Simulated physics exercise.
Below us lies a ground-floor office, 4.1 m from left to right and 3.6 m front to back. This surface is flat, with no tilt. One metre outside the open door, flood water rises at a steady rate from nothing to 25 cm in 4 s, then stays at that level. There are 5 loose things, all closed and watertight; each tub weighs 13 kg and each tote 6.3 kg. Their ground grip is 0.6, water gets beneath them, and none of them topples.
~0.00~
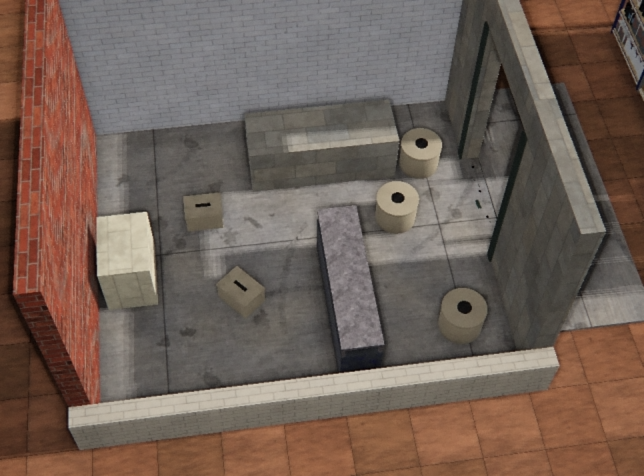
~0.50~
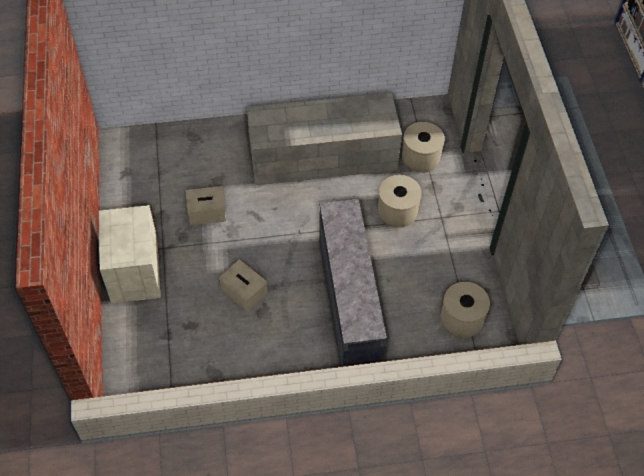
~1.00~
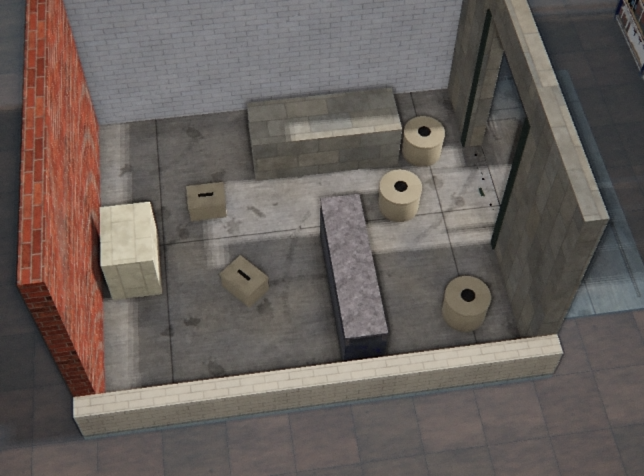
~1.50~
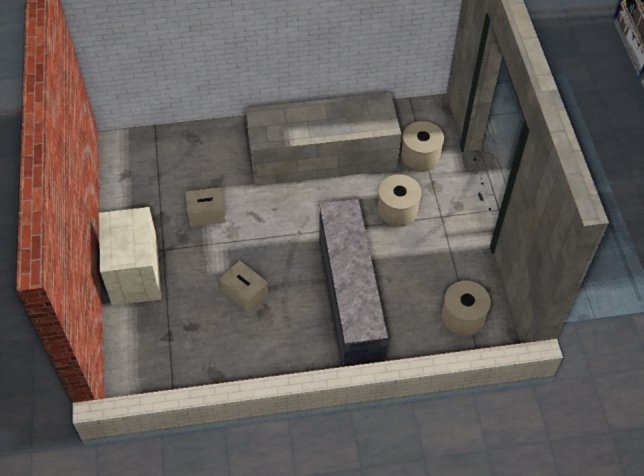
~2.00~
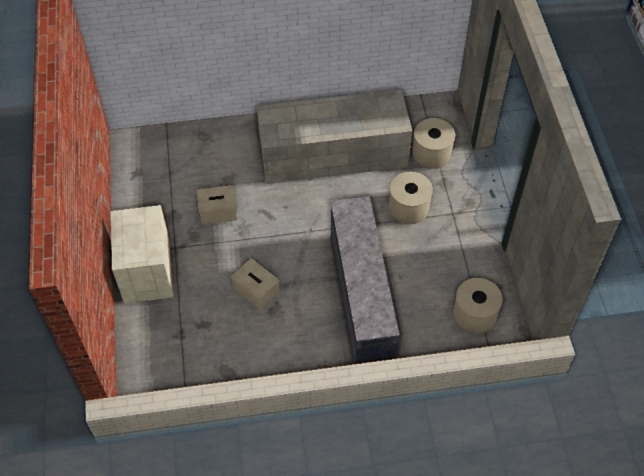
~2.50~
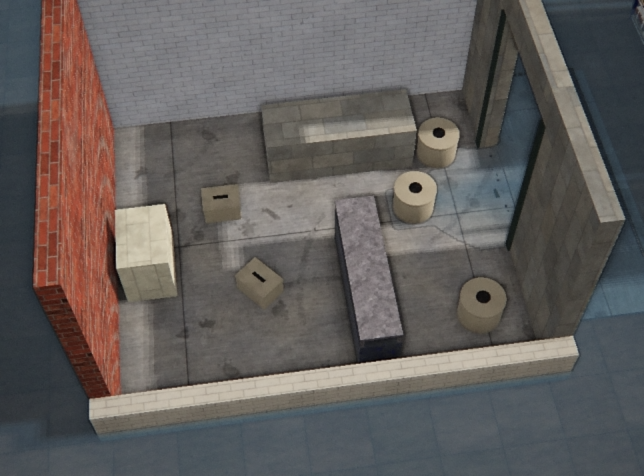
A small walled room holds still boxes and drums as bluish water spreads around it outside.
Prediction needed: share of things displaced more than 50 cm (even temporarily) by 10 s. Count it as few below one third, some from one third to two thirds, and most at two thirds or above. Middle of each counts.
Most.
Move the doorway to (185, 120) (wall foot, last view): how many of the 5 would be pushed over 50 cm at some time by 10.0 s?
The answer then is 2.
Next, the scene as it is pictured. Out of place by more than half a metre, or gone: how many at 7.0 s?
By that time the total stands at 2.
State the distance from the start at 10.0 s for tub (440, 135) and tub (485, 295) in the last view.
Respectively 60 and 50 cm.
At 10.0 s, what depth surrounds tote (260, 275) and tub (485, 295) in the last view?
I'd put it at 8 cm and 10 cm respectively.
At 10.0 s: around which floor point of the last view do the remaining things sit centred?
They average out to somewhere around (335, 239).
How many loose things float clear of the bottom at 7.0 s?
At that point I count 3.
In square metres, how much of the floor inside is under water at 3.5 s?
Wet: Near 2.5 m2.
After 3.5 s 0 of 5 are over 50 cm from their spots; 0 afloat.
After 4.5 s 1 of 5 are over 50 cm from their spots; 0 afloat.
After 7.0 s 2 of 5 are over 50 cm from their spots; 3 afloat.
After 10.0 s 4 of 5 are over 50 cm from their spots, and 4 have been at some point; 5 afloat.
